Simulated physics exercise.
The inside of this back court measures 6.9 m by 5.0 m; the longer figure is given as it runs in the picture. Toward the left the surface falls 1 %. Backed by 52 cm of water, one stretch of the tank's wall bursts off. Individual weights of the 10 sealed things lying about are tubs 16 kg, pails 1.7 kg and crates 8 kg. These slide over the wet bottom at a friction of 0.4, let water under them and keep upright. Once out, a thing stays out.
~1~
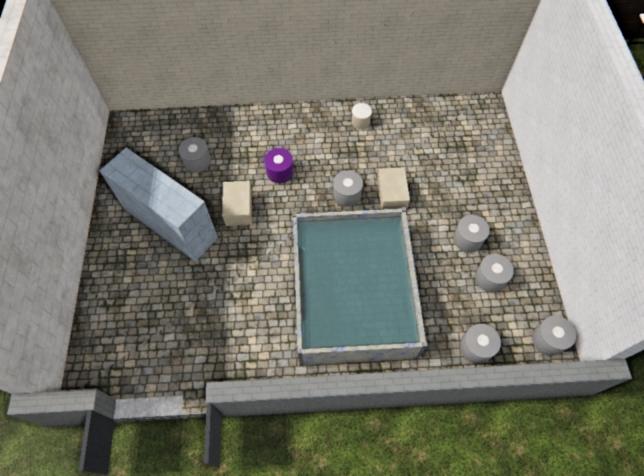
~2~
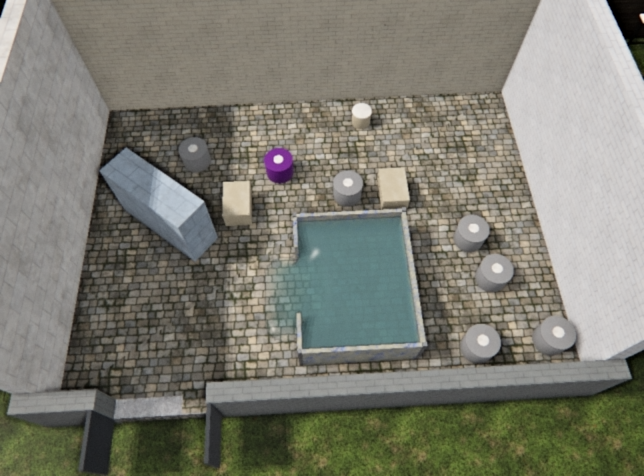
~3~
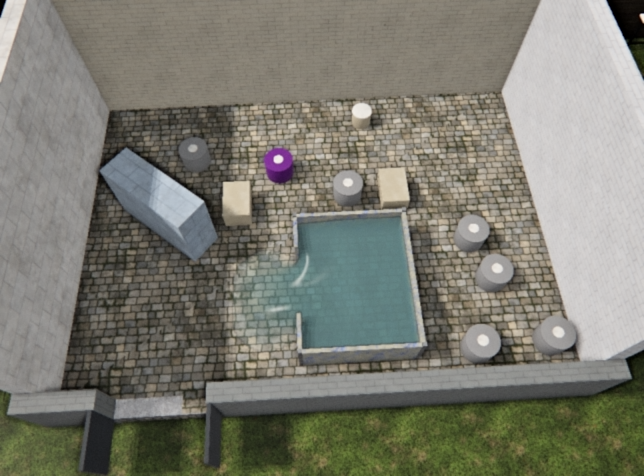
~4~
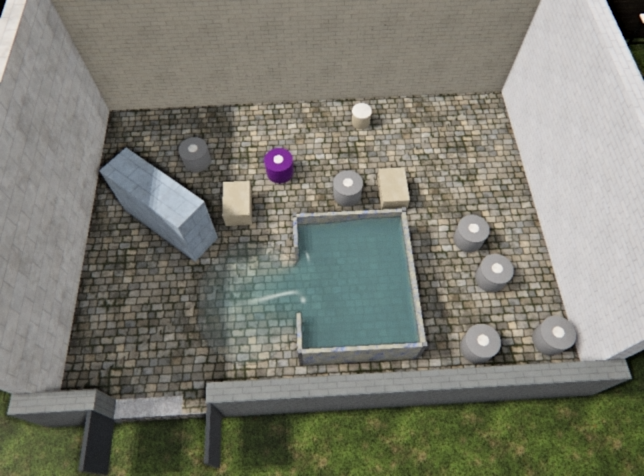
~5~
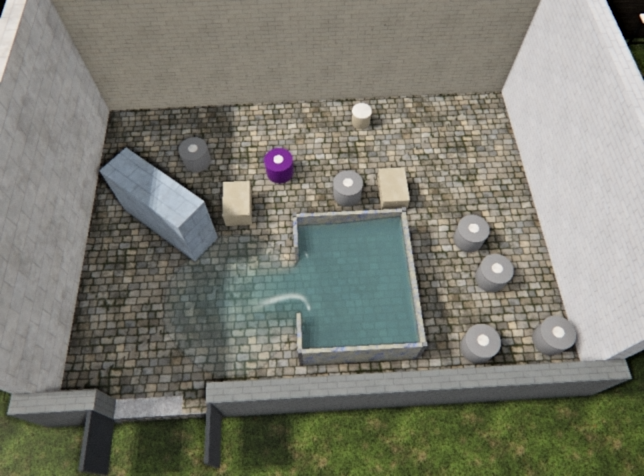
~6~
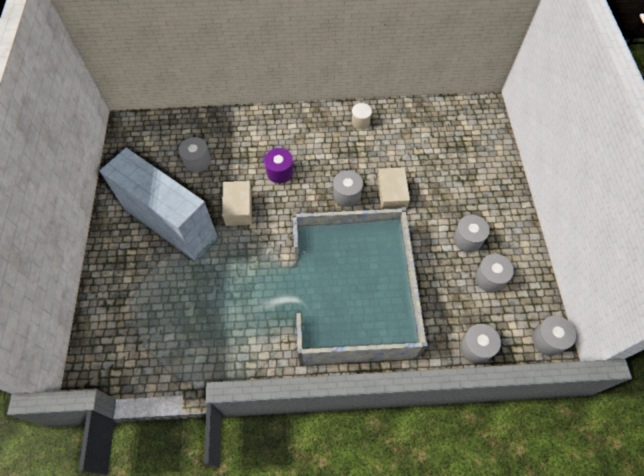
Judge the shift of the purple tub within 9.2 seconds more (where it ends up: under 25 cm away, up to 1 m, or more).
It remains close to its start.
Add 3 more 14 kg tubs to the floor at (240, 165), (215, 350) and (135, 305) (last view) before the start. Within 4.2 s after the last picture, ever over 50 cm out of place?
Respectively: Smaller, greater, greater.
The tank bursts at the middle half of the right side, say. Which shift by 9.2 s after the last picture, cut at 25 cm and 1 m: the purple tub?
What happens next is that the purple tub does not really budge.
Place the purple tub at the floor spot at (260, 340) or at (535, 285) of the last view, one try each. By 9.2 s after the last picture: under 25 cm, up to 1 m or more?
Try one, it covers a moderate distance; try two, it keeps its spot.
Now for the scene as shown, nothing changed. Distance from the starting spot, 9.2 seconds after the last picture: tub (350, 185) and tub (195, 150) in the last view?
The first ends 0 cm from its start, the second 0 cm.
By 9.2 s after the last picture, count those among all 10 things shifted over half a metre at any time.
By my tally, 2.
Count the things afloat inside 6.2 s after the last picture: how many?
It comes to 0.
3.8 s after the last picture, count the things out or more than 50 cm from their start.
Tally at that time: 1.
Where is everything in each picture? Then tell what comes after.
The purple tub at (279, 160) rests on the ground; 2.8 m2 under water; 0 of 10 have shifted, in the first picture.
The purple tub at (279, 160), on the bottom; 3.3 m2 under water; 0 of 10 have shifted, in the second picture.
The purple tub at (279, 160), on the bottom; water covers 4.0 m2; 0 of 10 have shifted, in the third picture.
The purple tub at (279, 160), on the bottom; 4.8 m2 under water; 0 of 10 have shifted, in the fourth picture.
The purple tub at (279, 160) rests on the ground; 5.8 m2 under water; 0 of 10 have shifted, in the fifth picture.
The purple tub at (279, 160) rests on the ground; 6.7 m2 under water; 0 of 10 have shifted, in the sixth picture.
Then, 1.2 s after the last picture the purple tub is near (279, 160), 0.0 m from its start, aground; 0 of 10 are out; 0 afloat.
Then, 3.8 s after the last picture the purple tub is near (279, 160), 0.0 m from its start, aground; 0 of 10 are out; 0 afloat.
Then, 6.2 s after the last picture the purple tub is near (279, 160), 0.0 m from its start, aground; 0 of 10 are out; 0 afloat.
Then, 9.2 s after the last picture the purple tub is near (279, 160), 0.0 m from its start, aground; 0 of 10 are out; 0 afloat.
